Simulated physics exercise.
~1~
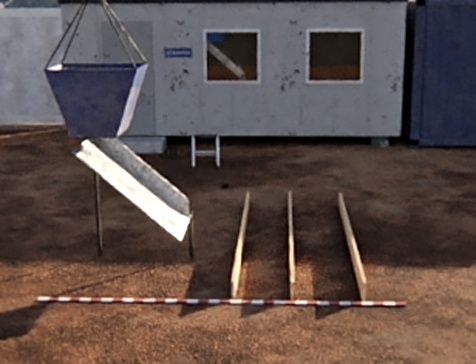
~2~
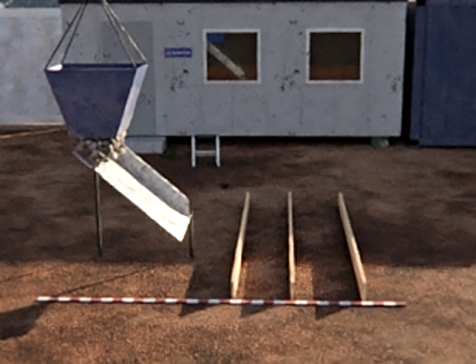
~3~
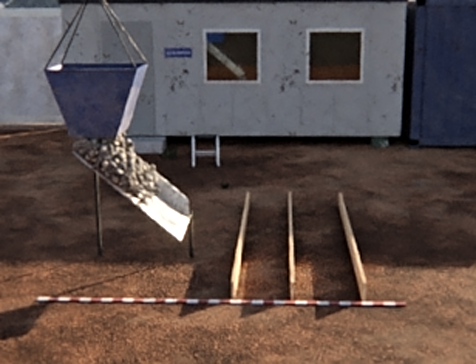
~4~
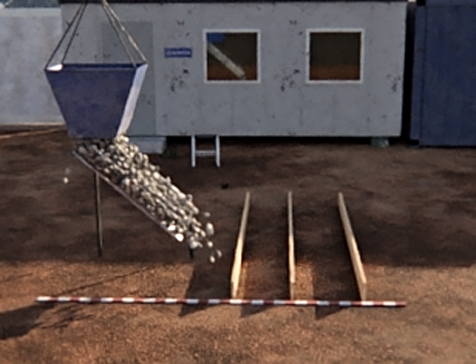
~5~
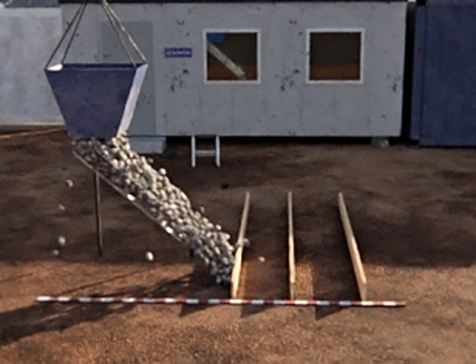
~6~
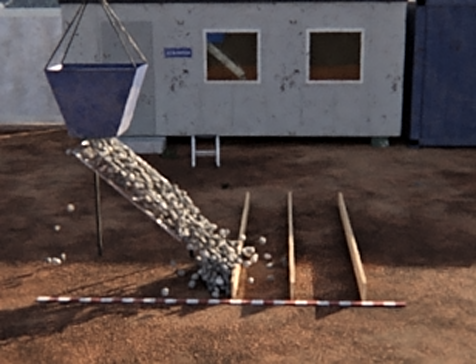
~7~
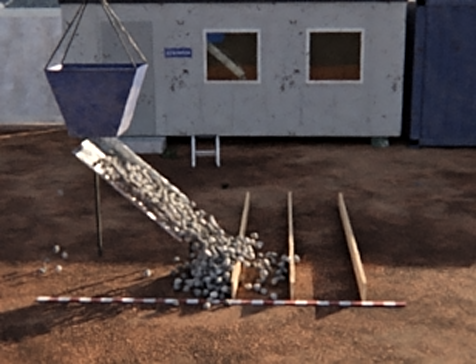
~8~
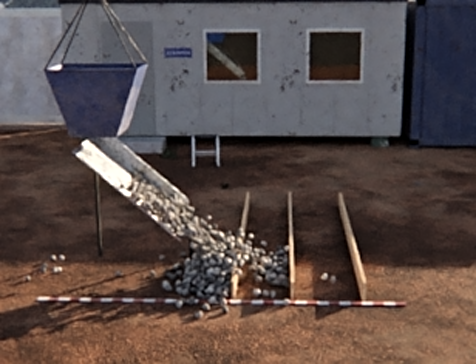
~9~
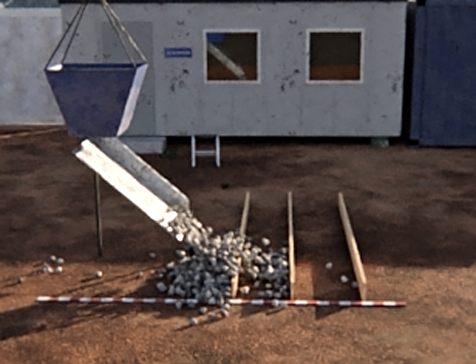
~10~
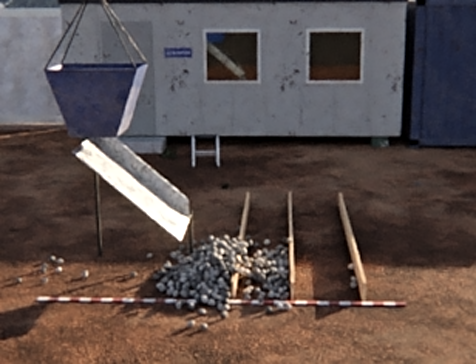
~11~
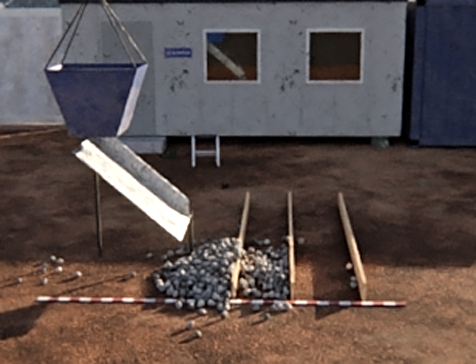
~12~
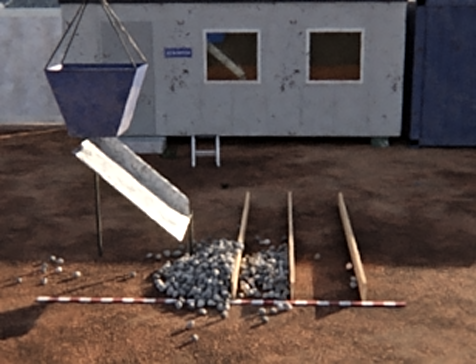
A hanging hopper drops stones down a steel slope, and they pile around the left plank.
